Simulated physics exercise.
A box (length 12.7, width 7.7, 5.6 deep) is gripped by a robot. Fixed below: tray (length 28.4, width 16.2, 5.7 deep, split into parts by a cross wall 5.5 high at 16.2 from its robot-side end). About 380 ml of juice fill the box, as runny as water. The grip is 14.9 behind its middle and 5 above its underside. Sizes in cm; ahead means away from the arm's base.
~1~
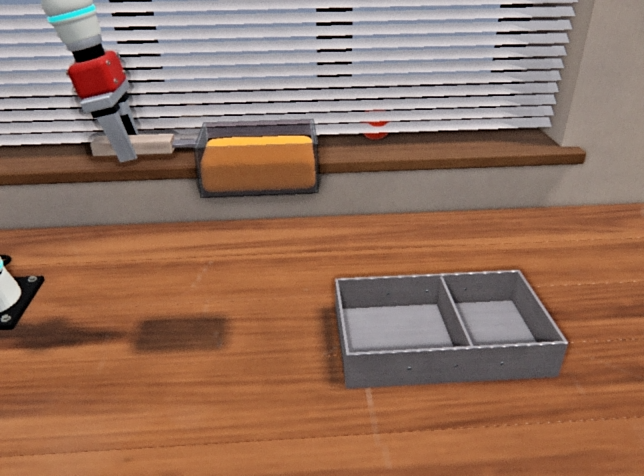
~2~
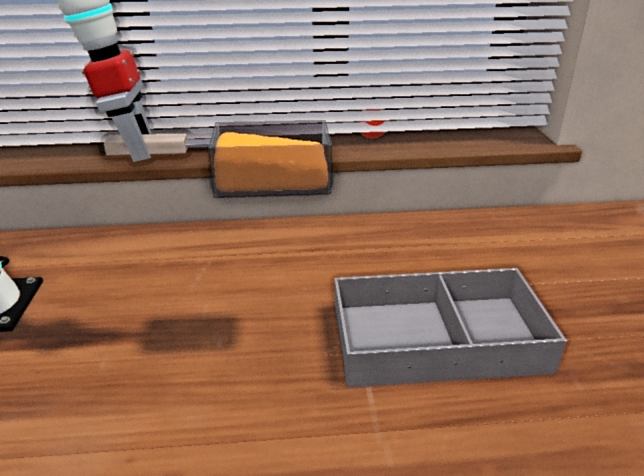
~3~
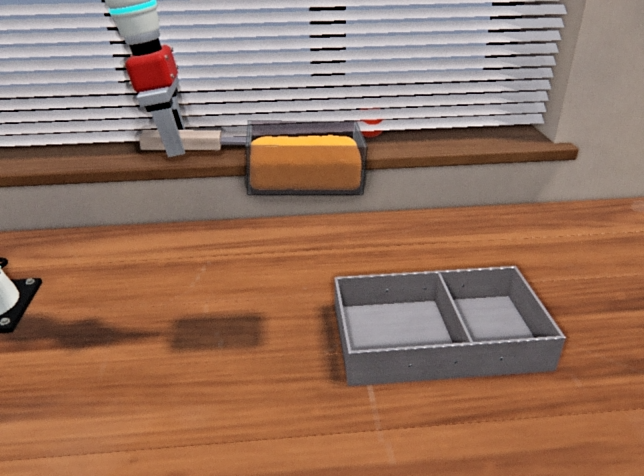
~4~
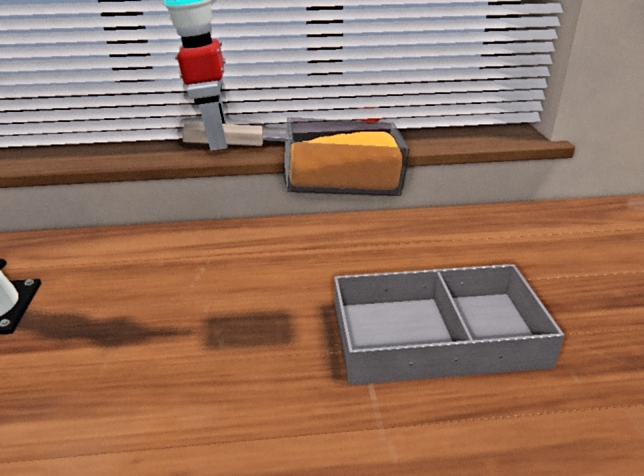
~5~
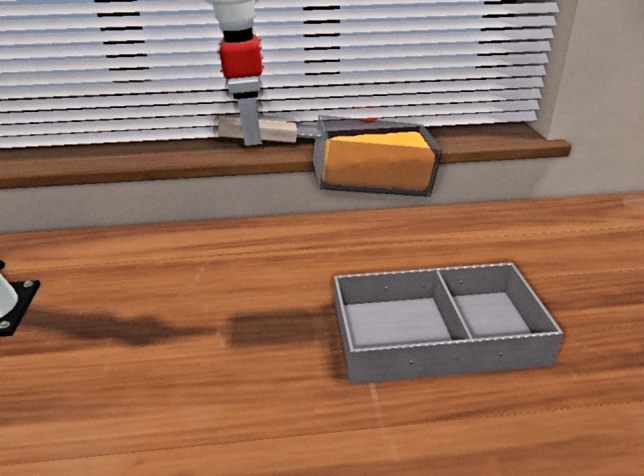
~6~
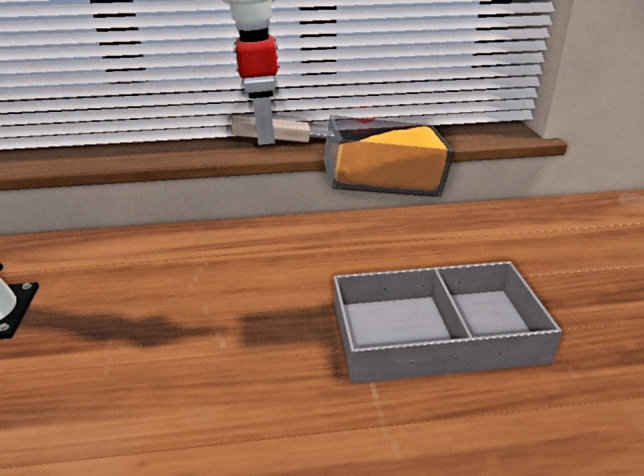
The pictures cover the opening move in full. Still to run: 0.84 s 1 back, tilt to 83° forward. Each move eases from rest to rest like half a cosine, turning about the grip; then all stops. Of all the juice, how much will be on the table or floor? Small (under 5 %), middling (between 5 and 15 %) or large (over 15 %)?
A large share, over 15 %, ends on the table or floor.
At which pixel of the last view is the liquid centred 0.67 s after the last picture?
Around (358, 303).
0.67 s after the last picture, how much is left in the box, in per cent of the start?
Near 30 %.
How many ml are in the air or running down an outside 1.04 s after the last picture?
Some 25 ml.
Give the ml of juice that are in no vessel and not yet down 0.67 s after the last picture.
About 35 ml.
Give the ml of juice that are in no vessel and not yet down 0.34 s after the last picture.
Some 15 ml.
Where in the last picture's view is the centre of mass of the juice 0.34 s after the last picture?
Near (371, 207).
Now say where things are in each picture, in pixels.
The first picture shows box floor at (261, 177), level; upper third of the juice around (258, 151), from x 205 to 315, top at y 140; 385 ml in the box.
The second picture shows box floor at (273, 177), level; upper third of the juice around (254, 151), from x 215 to 325, top at y 135.
The third picture shows box floor at (304, 177), tilted 3° forward; upper third of the juice around (301, 151), from x 250 to 360, top at y 140.
The fourth picture shows box floor at (341, 176), tilted 6° forward; upper third of the juice around (353, 149), from x 290 to 400, top at y 135.
The fifth picture shows box floor at (370, 175), tilted 8° forward; upper third of the juice around (378, 149), from x 320 to 435, top at y 135.
The sixth picture shows box floor at (381, 175), tilted 9° forward; upper third of the juice around (404, 147), from x 330 to 445, top at y 130; 385 ml in the box.
Then, 0.34 s later, tilted 35° forward, liquid up to 26 above the table; 370 ml in the box, 15 ml in the air or running down outside.
Then, 0.67 s later, tilted 76° forward, liquid up to 36 above the table; 230 ml in the robot-side part, 115 ml in the box, 35 ml in the air or running down outside.
Then, 1.04 s later, tilted 83° forward, liquid up to 57 above the table; 215 ml in the robot-side part, 90 ml on the table or floor, 50 ml in the box, 5 ml in the far-side part, 25 ml in the air or running down outside.
Then, 1.84 s later, tilted 83° forward, liquid up to 14 above the table; 215 ml in the robot-side part, 140 ml on the table or floor, 25 ml in the box, 5 ml in the far-side part.
At rest, 215 ml in the robot-side part, 140 ml on the table or floor, 25 ml in the box, 5 ml in the far-side part. That is 36 % on the table or floor.
